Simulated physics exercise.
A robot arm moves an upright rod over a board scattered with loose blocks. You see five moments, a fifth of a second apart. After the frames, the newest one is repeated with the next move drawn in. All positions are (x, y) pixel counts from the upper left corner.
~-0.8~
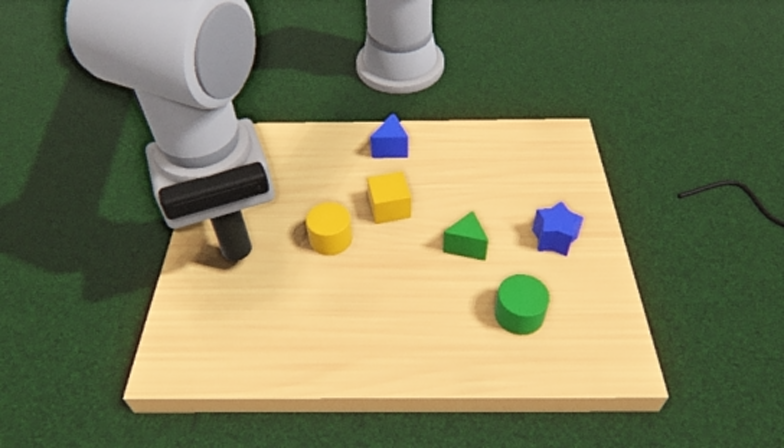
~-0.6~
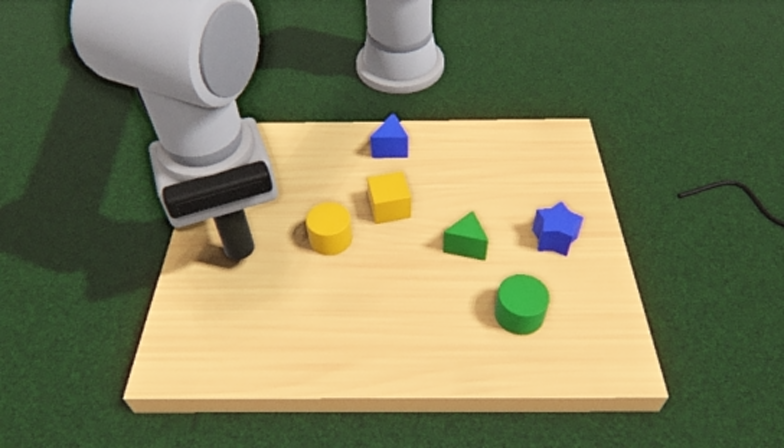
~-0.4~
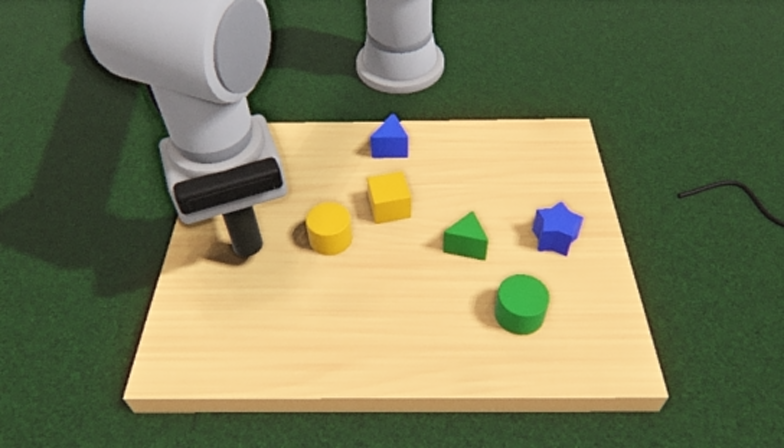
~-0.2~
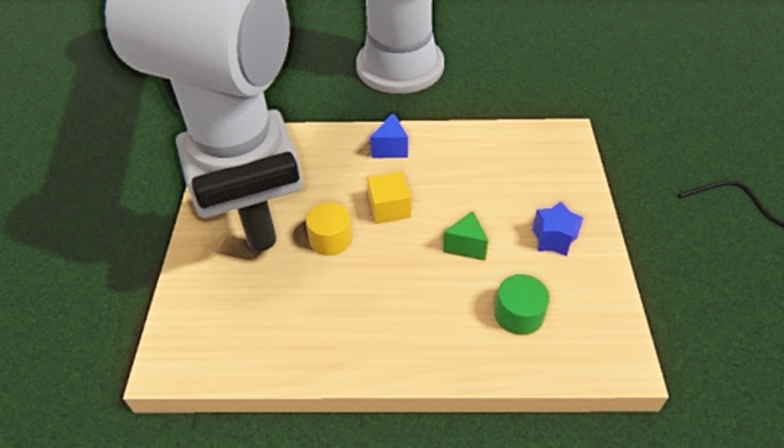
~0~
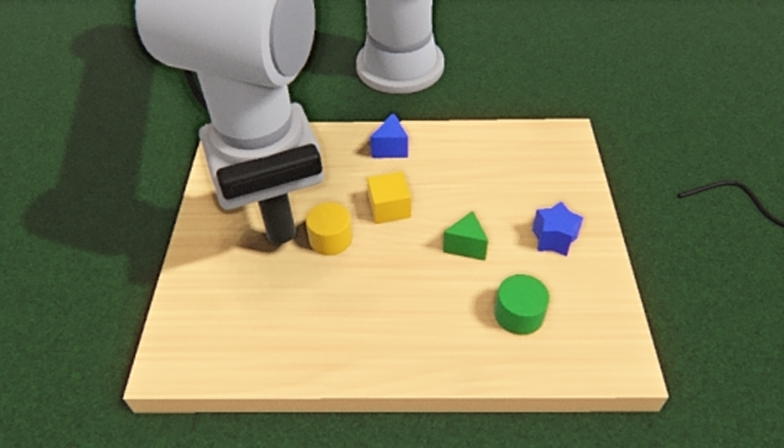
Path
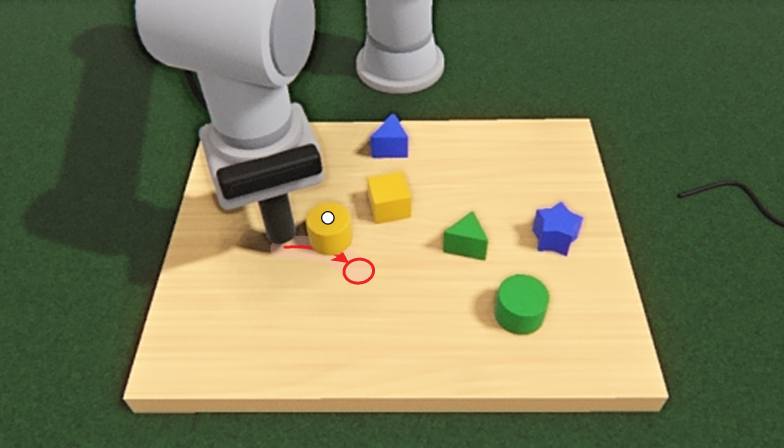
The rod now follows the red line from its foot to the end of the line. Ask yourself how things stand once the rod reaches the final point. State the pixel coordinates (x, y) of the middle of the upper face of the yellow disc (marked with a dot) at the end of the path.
My best guess is (368, 217).
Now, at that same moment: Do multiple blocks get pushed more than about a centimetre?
Final answer: No.
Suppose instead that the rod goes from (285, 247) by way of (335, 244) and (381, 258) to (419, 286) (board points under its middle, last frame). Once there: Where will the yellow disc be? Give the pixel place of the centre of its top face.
I think it will end close to (407, 216).
The drawn path runs from (285, 247) through (313, 248) and (338, 256) to (359, 271); the dot is on the yellow disc.
On the path given first. Halfway along, rod at (325, 237); yellow disc at (356, 215).
At the end, rod at (357, 257); yellow disc at (368, 217); yellow square block at (391, 185).
